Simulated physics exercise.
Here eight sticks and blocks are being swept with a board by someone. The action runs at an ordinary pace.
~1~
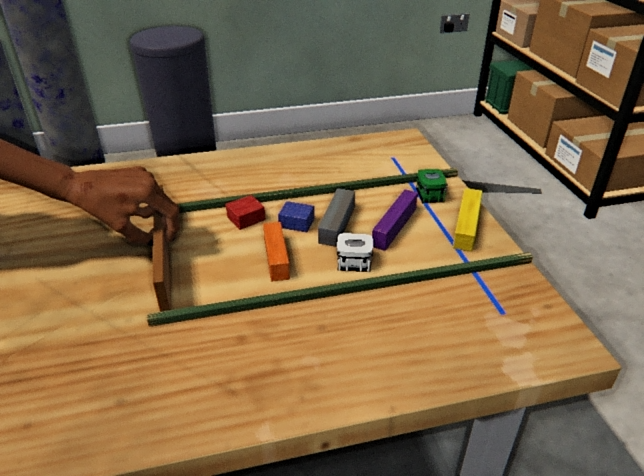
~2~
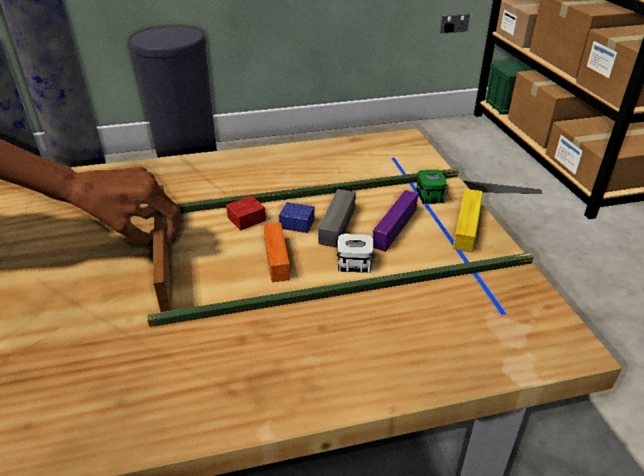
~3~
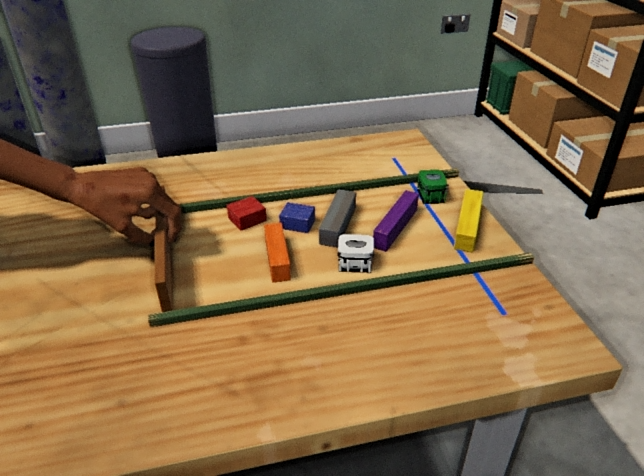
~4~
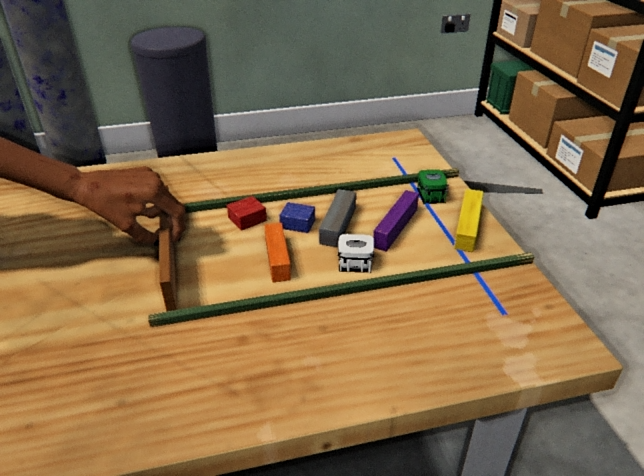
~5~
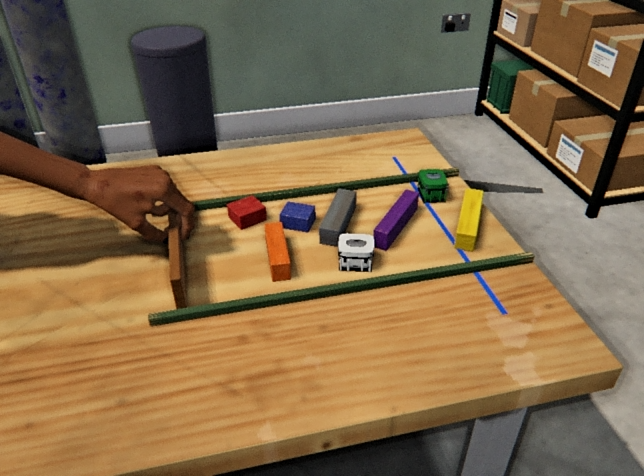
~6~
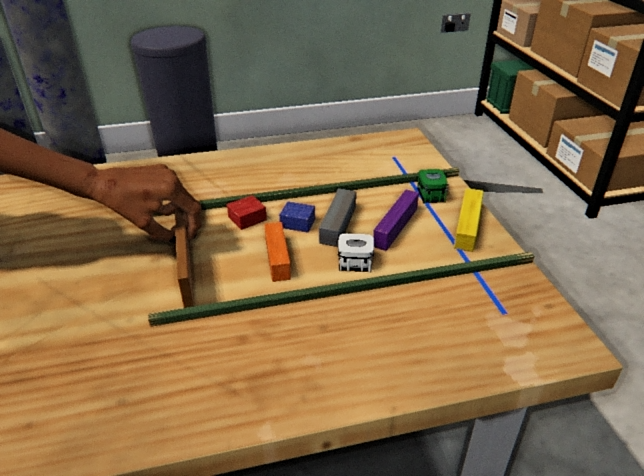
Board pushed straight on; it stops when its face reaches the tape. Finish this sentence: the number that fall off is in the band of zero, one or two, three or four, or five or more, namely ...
Namely one or two.
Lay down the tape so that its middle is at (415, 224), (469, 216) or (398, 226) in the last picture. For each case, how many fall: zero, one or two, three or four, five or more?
The counts for the three tapes are zero, at least five and zero.
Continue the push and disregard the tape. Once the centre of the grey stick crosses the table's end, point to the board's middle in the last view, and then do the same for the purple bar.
The middle is at (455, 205) when it's the grey stick, and at (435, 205) when it's the purple bar.
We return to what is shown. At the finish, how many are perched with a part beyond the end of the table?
The figure is 1.
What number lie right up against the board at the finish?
Well, it touches 3.
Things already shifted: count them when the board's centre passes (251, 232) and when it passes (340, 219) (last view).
Tally: First 1; then 6.
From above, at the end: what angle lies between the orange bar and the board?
About 0°.
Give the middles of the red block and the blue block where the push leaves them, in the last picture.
Near (432, 184) and (448, 200).
Soon after, none off yet; yellow stick at rest near (469, 218); green case at rest near (432, 186); purple bar at rest near (397, 219).
After that, none off yet; yellow stick at rest near (469, 218); green case at rest near (432, 186); purple bar displaced a little near (421, 218).
And then, none off yet; yellow stick displaced a little near (484, 217); green case at rest near (433, 183); purple bar displaced about its own width near (467, 208).
In the end, the number that fall off is one or two; gone, purple bar and yellow stick.
